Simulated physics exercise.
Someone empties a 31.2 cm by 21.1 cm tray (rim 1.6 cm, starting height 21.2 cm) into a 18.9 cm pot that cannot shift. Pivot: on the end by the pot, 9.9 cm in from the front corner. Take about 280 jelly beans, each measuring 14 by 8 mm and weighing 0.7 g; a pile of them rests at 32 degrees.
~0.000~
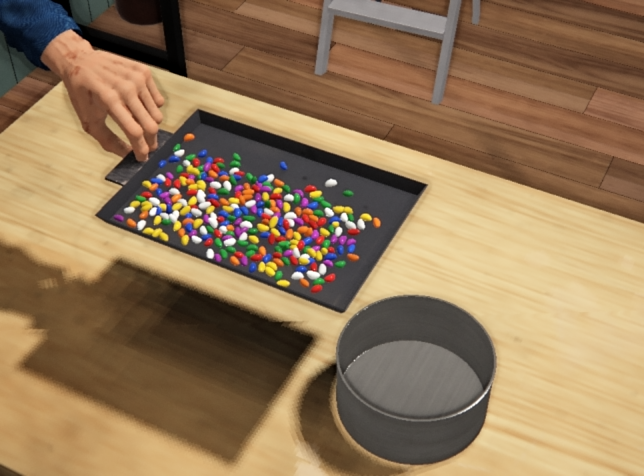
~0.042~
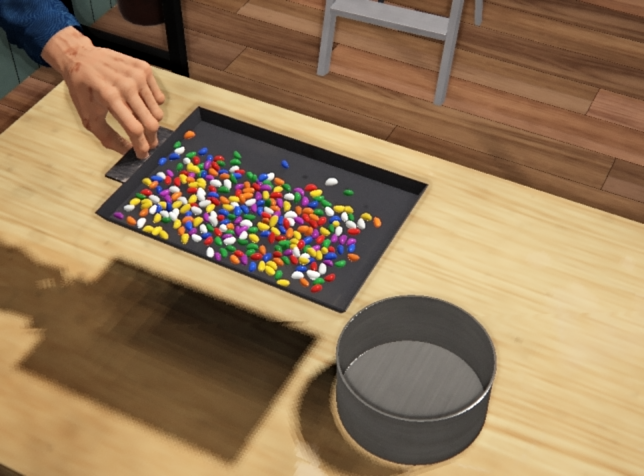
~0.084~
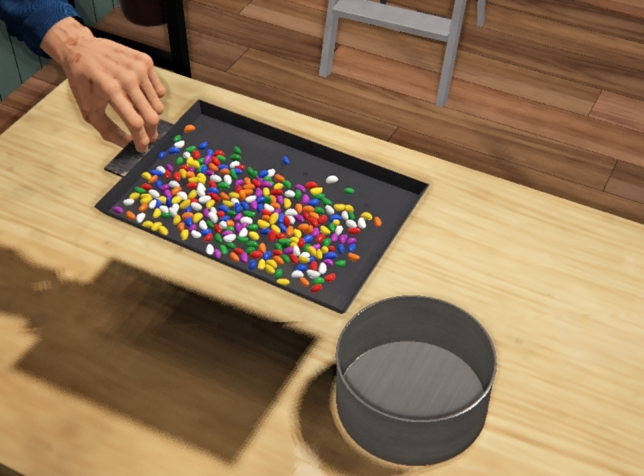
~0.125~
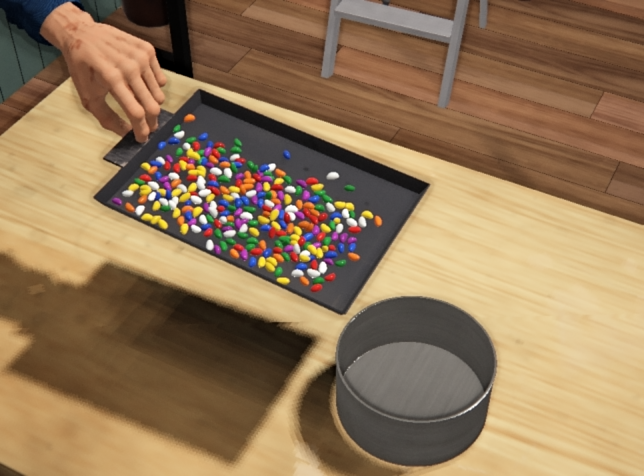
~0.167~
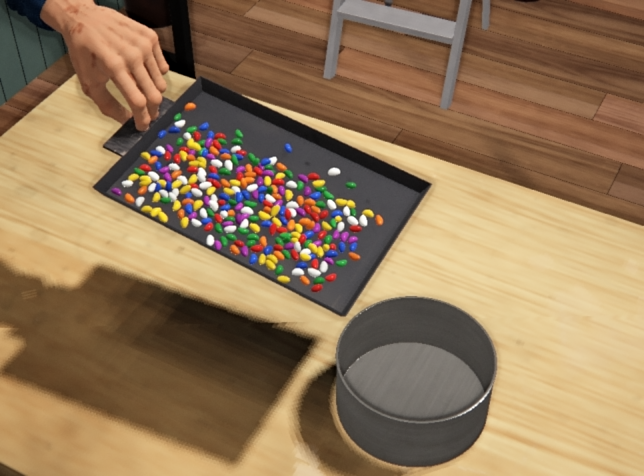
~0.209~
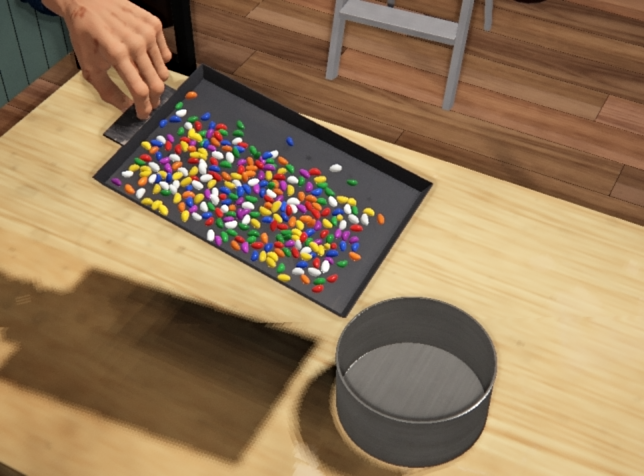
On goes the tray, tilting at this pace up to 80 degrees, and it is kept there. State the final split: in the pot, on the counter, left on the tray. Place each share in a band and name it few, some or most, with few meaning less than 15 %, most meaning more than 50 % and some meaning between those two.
In the end: Pot most, counter some, tray few.
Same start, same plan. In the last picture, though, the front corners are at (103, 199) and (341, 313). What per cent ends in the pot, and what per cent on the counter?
That works out as pot 25 and counter 75.
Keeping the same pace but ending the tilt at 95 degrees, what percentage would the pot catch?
It would land at about 75 percent.
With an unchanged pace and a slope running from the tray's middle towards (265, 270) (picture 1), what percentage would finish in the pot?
Around 20 percent of them.
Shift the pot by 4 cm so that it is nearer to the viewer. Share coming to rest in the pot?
I'd say some 95 per cent would end up there.
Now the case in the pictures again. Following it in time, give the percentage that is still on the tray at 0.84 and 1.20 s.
Earlier moment 35, later moment 0.
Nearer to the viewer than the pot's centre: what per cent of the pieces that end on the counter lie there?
Estimate: Close to 90 per cent of the pieces.
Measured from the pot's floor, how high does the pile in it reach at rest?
I'd put it at close to 2.5 centimetres.
After 0.59 s, tilt 46 degrees; the tray holds 100 %, the pot 0 %.
After 0.84 s, tilt 67 degrees; the tray holds 35 %, the pot 15 %.
After 1.20 s, tilt 80 degrees; the tray holds 0 %, the pot 70 %.
In the end, at 2.6 s, pot 75 %, counter 25 %, tray 0 %.
